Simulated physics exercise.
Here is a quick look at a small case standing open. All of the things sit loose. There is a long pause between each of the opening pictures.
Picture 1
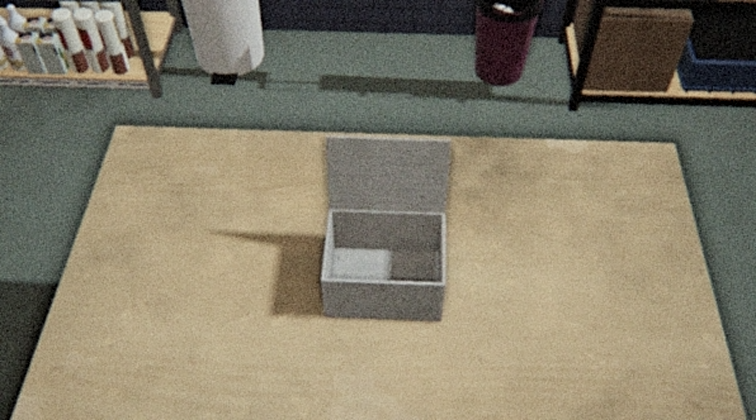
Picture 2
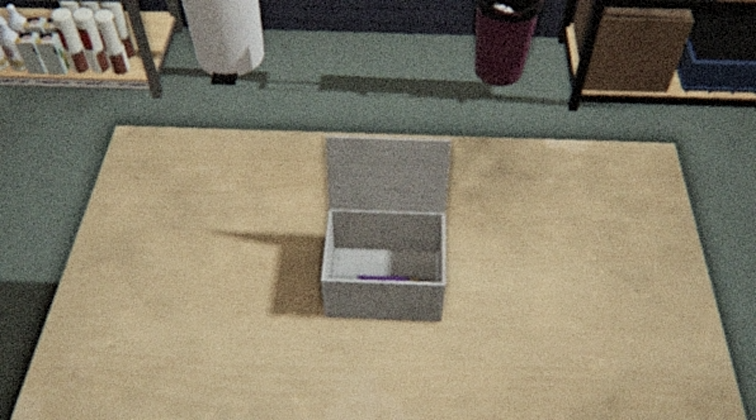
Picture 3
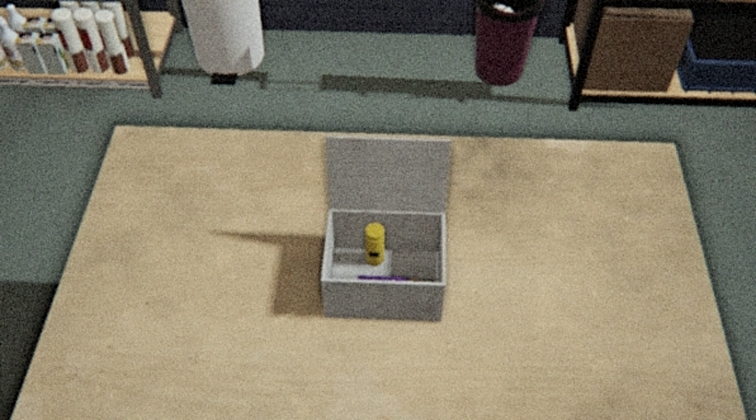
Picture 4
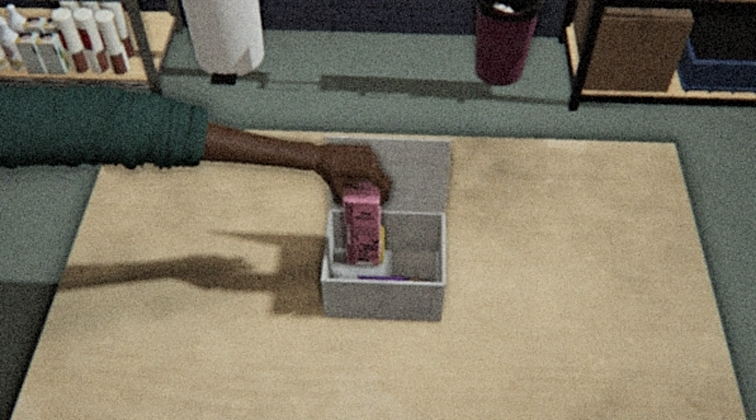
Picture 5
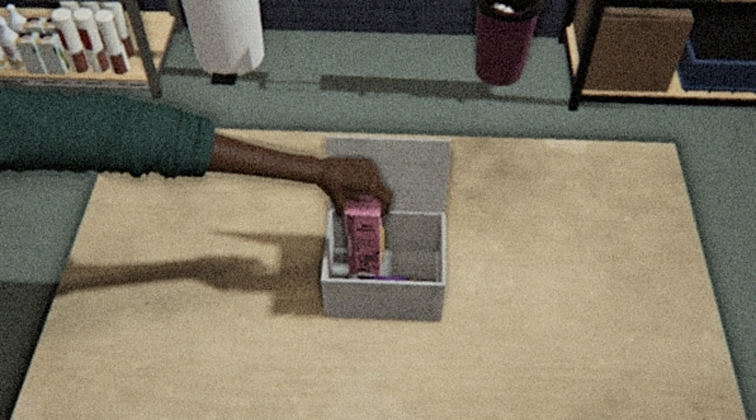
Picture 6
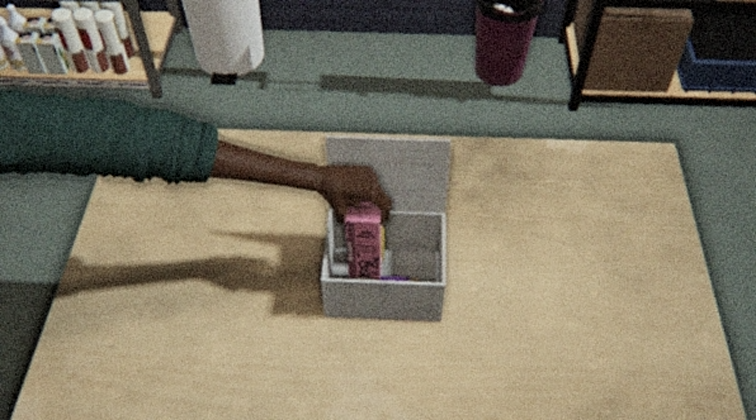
At the start, a small grey case stands open on a wooden table, with nothing but a pale shape inside. A thin purple item appears in it, then a yellow shaker behind that. A hand in a green sleeve, reaching from the left, lowers a pink carton into the case and keeps hold of it.
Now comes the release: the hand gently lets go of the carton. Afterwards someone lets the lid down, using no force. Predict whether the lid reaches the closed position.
Can't come down.
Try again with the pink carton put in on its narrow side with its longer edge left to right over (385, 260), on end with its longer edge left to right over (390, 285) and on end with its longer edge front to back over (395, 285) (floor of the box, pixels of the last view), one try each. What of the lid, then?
On try one it fits down fine; on try two it won't go down; on try three it won't go down.
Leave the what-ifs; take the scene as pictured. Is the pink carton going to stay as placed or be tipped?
Once everything settles, it ends up at a slant.
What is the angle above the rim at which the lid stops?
It comes to about 70°.
Then, 0.30 s later than the last frame, pink carton tilted by 39° near (365, 239); purple shaker moved a little.
Then, 1.20 s later than the last frame, lid starting down; pink carton tilted by 40° near (365, 243); purple shaker moved about its own width.
Then, 2.30 s later than the last frame, lid 82° above the rim; pink carton tilted by 35° near (365, 245); purple shaker moved about its own width.
Then, 4.20 s later than the last frame, lid 74° above the rim; pink carton tilted by 31° near (365, 246); purple shaker moved about its own width.
When it is over, lid 72° above the rim; left askew, pink carton; the other 2 as before. End places, in pixels of the last picture, pink carton near (365, 247).
